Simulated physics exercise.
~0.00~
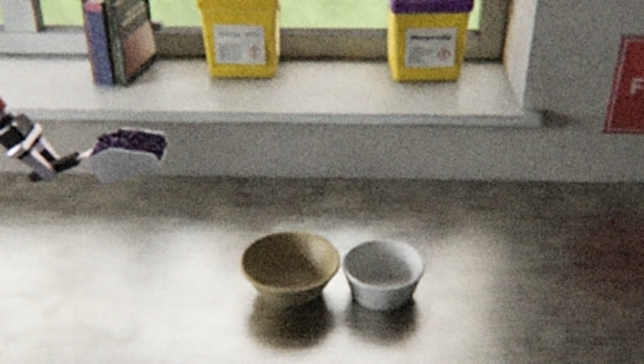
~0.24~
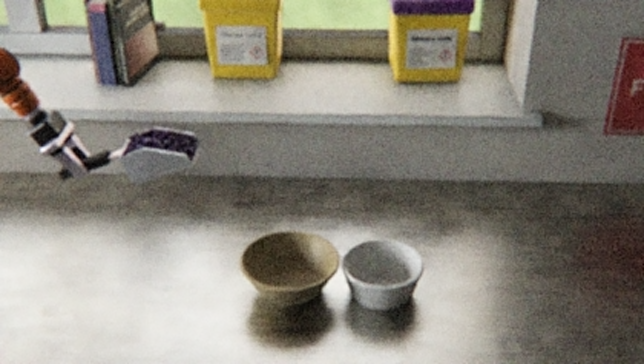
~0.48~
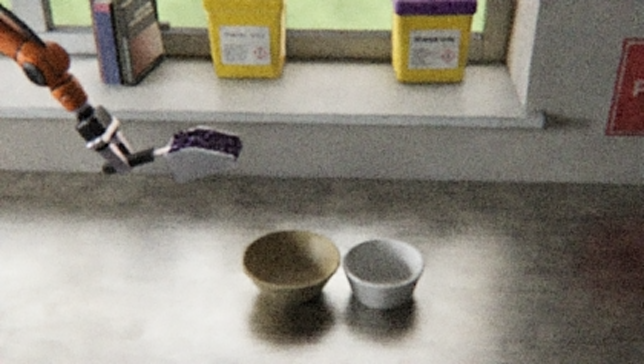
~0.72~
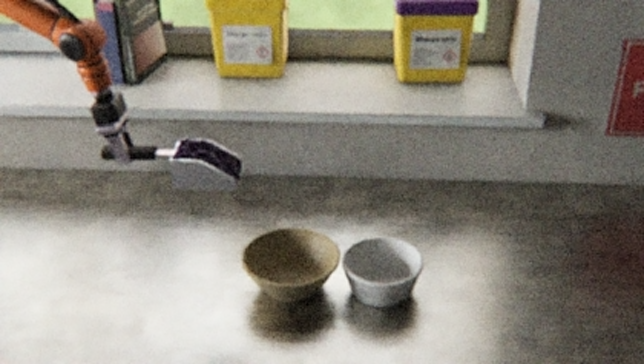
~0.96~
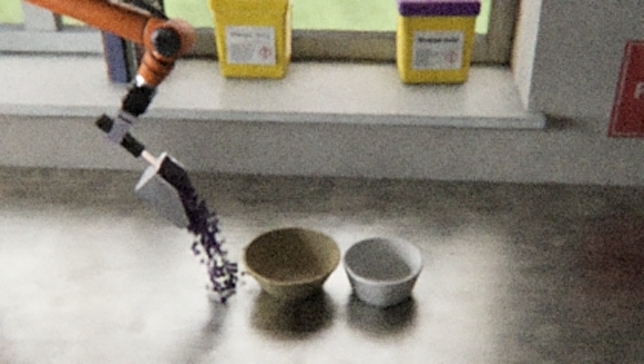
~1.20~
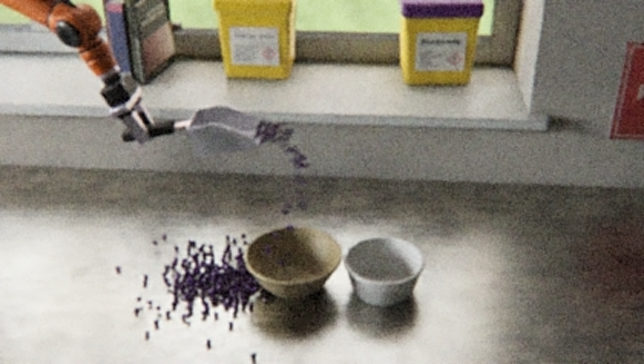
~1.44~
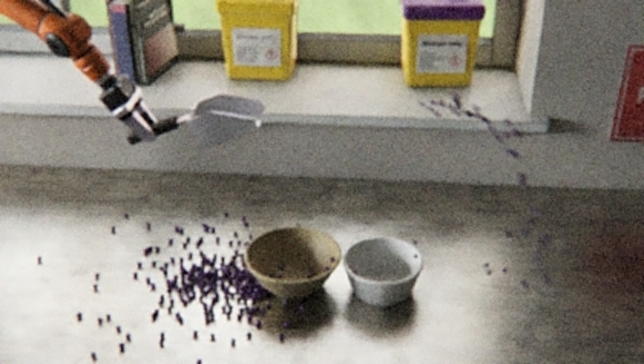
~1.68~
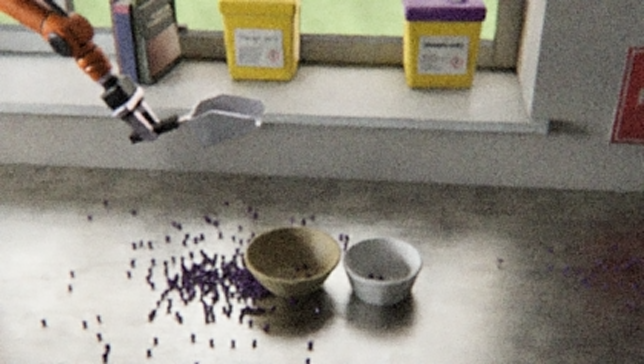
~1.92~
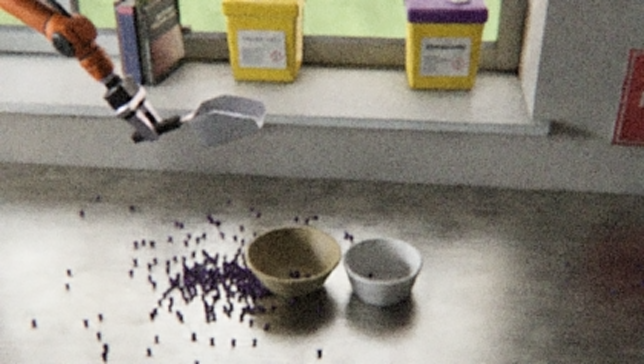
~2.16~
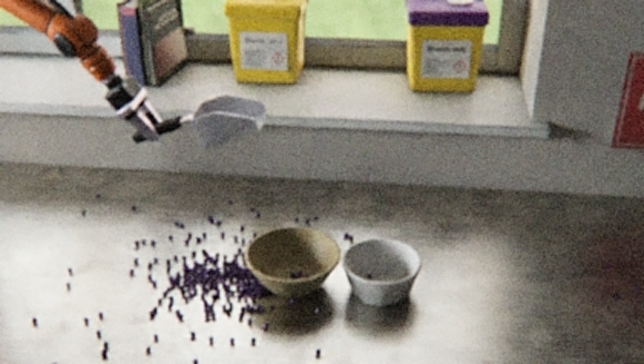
On a grey table top, a robot arm tips a scoop, scattering dark beads mostly beside two bowls.
